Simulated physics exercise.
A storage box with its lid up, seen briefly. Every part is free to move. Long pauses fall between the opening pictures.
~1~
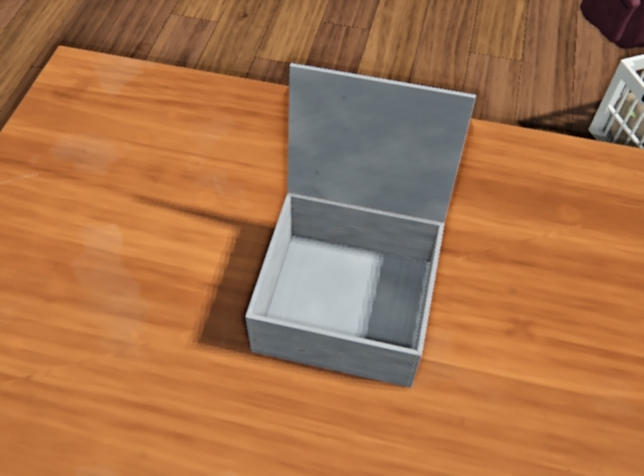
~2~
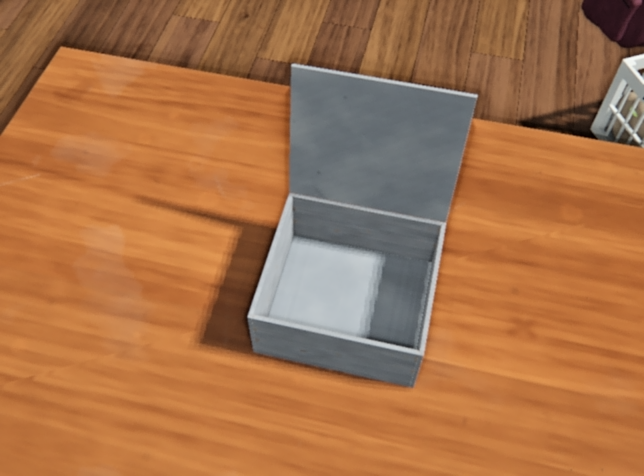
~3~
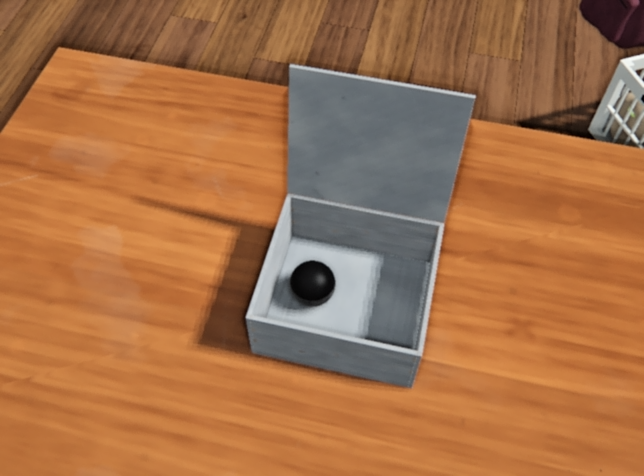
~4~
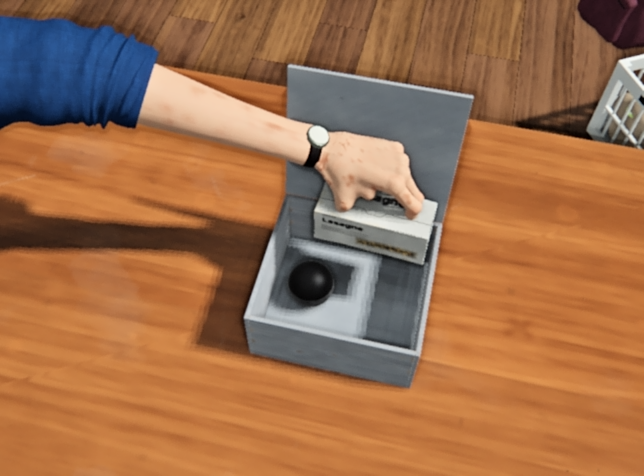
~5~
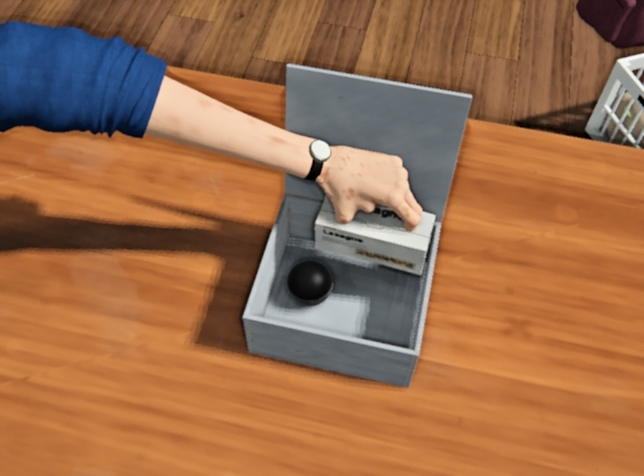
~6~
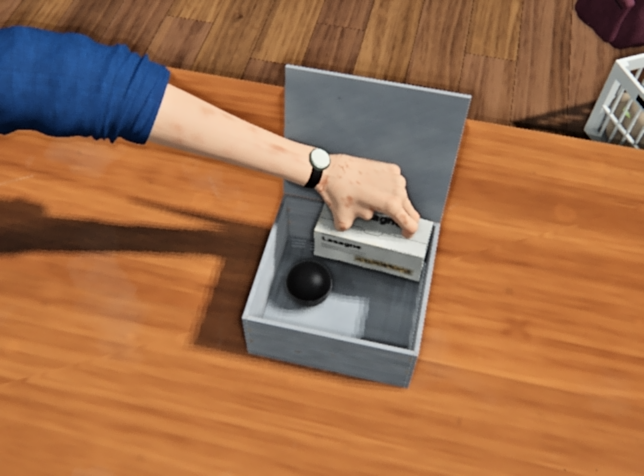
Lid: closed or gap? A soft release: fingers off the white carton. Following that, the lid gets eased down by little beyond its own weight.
Closed.
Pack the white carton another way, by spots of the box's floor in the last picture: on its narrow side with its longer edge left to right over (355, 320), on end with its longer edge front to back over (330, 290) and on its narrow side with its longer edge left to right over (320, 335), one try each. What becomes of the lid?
With the first placement it settles down; with the second it settles down; with the third it settles down.
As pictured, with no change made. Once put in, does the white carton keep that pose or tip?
In the end, it keeps its orientation.
Then, 0.40 s on from there, white carton shifted a little near (350, 263); black ball shifted a little.
Then, 1.30 s on from there, lid 78° above the rim; white carton shifted a little near (350, 263); black ball shifted about its own width.
Then, 1.80 s on from there, lid 47° above the rim; white carton shifted a little near (350, 263); black ball shifted about its own width.
Then, 2.20 s on from there, lid 17° above the rim; white carton shifted a little near (350, 263); black ball shifted about its own width.
In the end, lid shut; moved from the start, black ball and white carton. At the end, from the last picture's camera, white carton near (350, 263).
